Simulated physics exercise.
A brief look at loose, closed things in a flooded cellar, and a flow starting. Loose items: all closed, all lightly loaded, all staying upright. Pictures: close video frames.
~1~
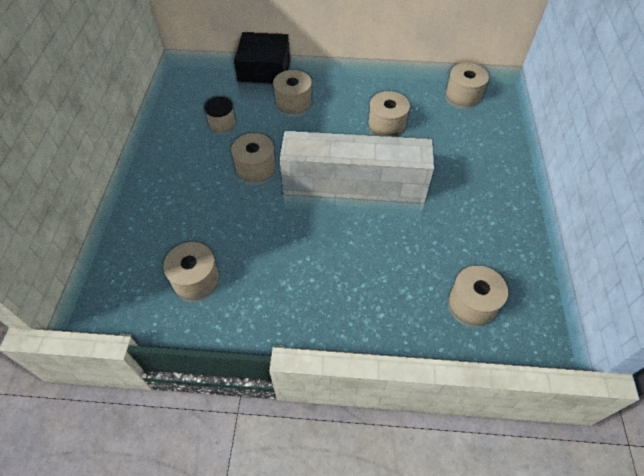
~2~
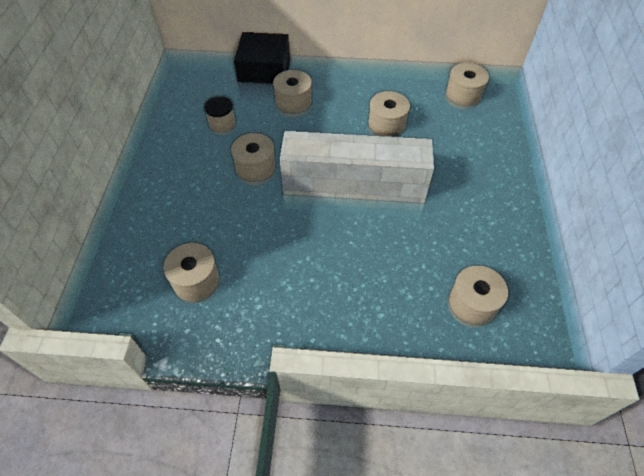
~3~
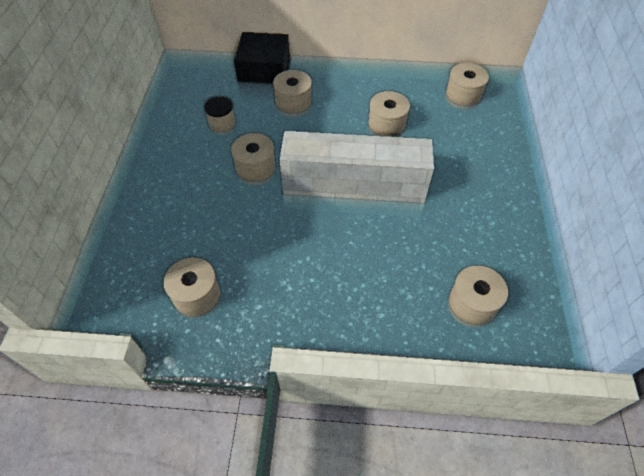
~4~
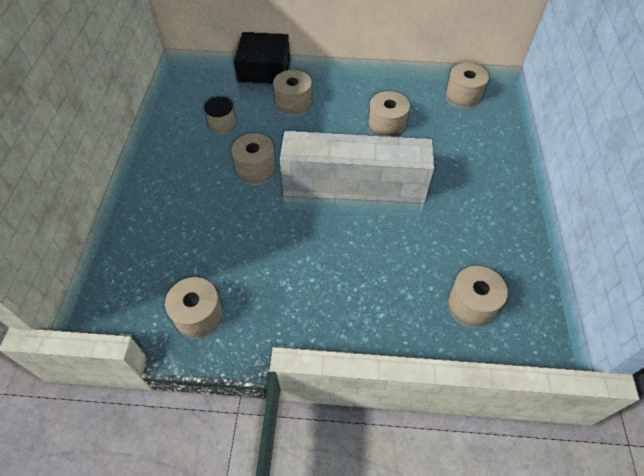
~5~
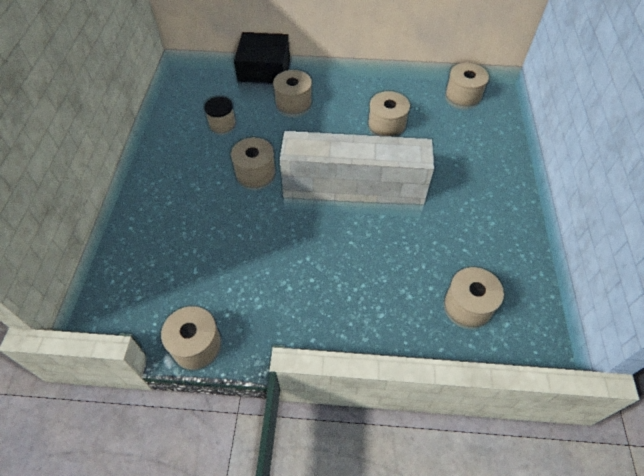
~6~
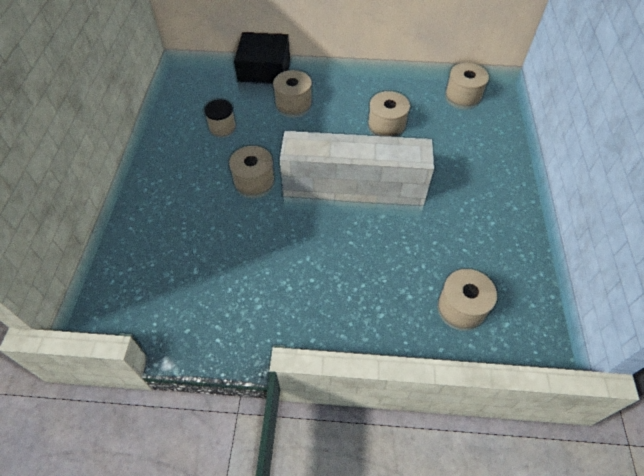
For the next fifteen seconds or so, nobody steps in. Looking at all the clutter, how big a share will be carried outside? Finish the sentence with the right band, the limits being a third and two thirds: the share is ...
The share is from a third to two thirds.
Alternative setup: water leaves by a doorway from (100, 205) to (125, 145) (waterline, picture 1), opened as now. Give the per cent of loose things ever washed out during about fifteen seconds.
60 in a hundred or thereabouts.
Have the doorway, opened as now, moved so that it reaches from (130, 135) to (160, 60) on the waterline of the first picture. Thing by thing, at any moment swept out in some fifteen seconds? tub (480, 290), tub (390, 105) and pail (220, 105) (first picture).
Answer, one by one: Not lost, lost, lost.
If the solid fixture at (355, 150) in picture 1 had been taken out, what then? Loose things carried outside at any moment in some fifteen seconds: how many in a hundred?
My figure is 40 per cent.
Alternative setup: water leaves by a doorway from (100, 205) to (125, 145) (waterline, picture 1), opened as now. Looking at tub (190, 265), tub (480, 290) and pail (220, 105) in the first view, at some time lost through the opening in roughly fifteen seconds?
Lab log - 1: Escaped; 2: Retained; 3: Escaped.
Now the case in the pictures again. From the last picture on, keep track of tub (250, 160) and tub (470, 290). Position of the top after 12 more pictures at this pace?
The first top is near (209, 293) and the second near (354, 310).
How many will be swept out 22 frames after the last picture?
My count is 3.
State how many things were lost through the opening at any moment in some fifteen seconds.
4 in all.
A moment on, 1 of 7 are out; 6 afloat.
Next, 1 of 7 are out; 6 afloat.
Later, 3 of 7 are out; 4 afloat.
In the end, 4 of 7 are out; 3 afloat.
